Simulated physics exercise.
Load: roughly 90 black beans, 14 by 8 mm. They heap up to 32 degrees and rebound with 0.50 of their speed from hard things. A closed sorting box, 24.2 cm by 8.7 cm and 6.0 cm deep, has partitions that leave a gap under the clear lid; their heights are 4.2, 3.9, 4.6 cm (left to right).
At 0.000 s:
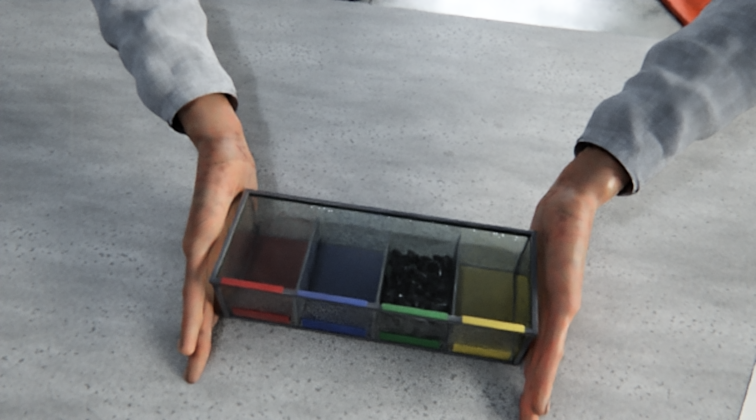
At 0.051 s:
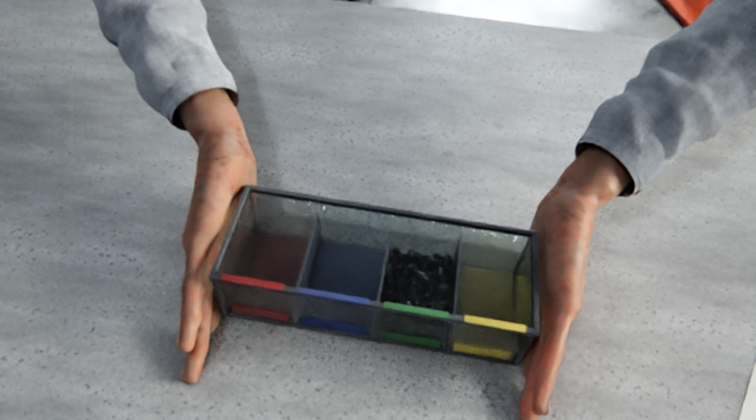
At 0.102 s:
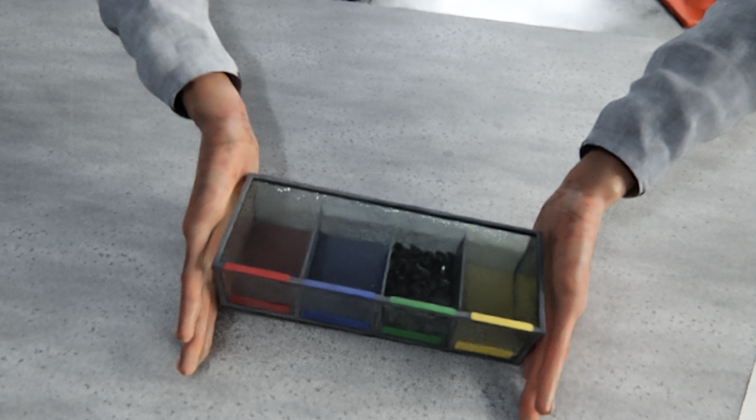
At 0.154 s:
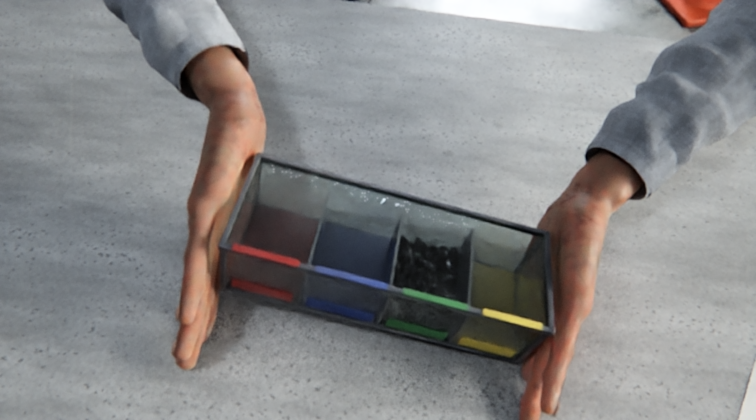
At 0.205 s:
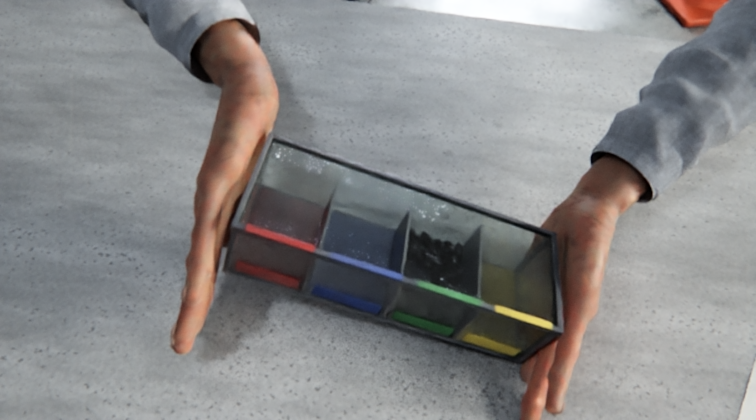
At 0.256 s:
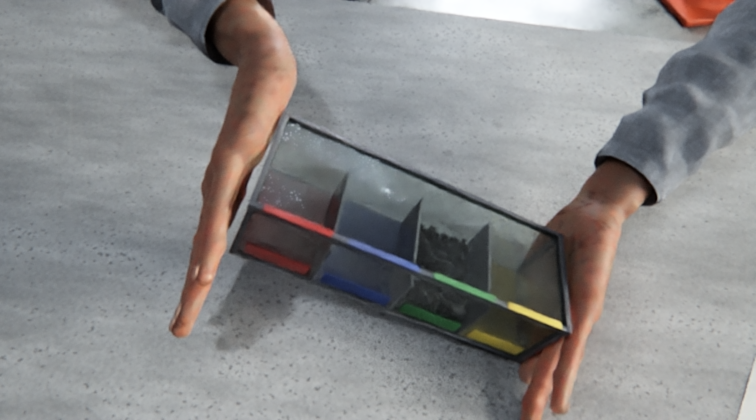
Two hands held a clear, closed box with four colored sections on a gray surface, black beans in the green one, then raised its left end, slanting it down toward the right.
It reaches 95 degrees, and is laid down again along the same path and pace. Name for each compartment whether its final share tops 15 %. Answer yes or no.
Red no, blue no, green yes, yellow yes.
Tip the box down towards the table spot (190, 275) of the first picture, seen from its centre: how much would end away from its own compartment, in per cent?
Some 70 per cent.
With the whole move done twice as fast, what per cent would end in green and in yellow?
Then: Green 85, yellow 15.
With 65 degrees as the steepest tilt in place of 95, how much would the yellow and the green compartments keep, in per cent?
Then: Yellow 0; green 100.
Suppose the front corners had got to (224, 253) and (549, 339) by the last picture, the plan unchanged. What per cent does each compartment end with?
Red 0; blue 0; green 85; yellow 15.
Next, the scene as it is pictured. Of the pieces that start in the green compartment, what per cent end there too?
Roughly 80 per cent.
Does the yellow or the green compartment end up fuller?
The green compartment.
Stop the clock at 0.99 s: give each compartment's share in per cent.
Red 0, blue 0, green 90, yellow 10.
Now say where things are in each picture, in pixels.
The first picture shows box tilt 0 degrees, front corners at (216, 279) and (531, 330); green 100 %.
The second picture shows box tilt 1 degrees, front corners at (216, 276) and (533, 330).
The third picture shows box tilt 5 degrees, front corners at (218, 264) and (539, 329), lowest corner right back.
The fourth picture shows box tilt 11 degrees, front corners at (225, 245) and (547, 328), lowest corner right back.
The fifth picture shows box tilt 17 degrees, front corners at (238, 225) and (556, 328), lowest corner right back.
The sixth picture shows box tilt 23 degrees, front corners at (255, 204) and (565, 328), lowest corner right back; green 100 %. Its pace works out near 115 degrees a second.
After 0.99 s, tilt 94 degrees; green 90 %, yellow 10 %.
Then, at 1.48 s, tilt 40 degrees; green 80 %, yellow 20 %.
Then, at 2.04 s, tilt 0 degrees; green 80 %, yellow 20 %.
At rest (2.9 s), red 0 %, blue 0 %, green 75 %, yellow 20 %.
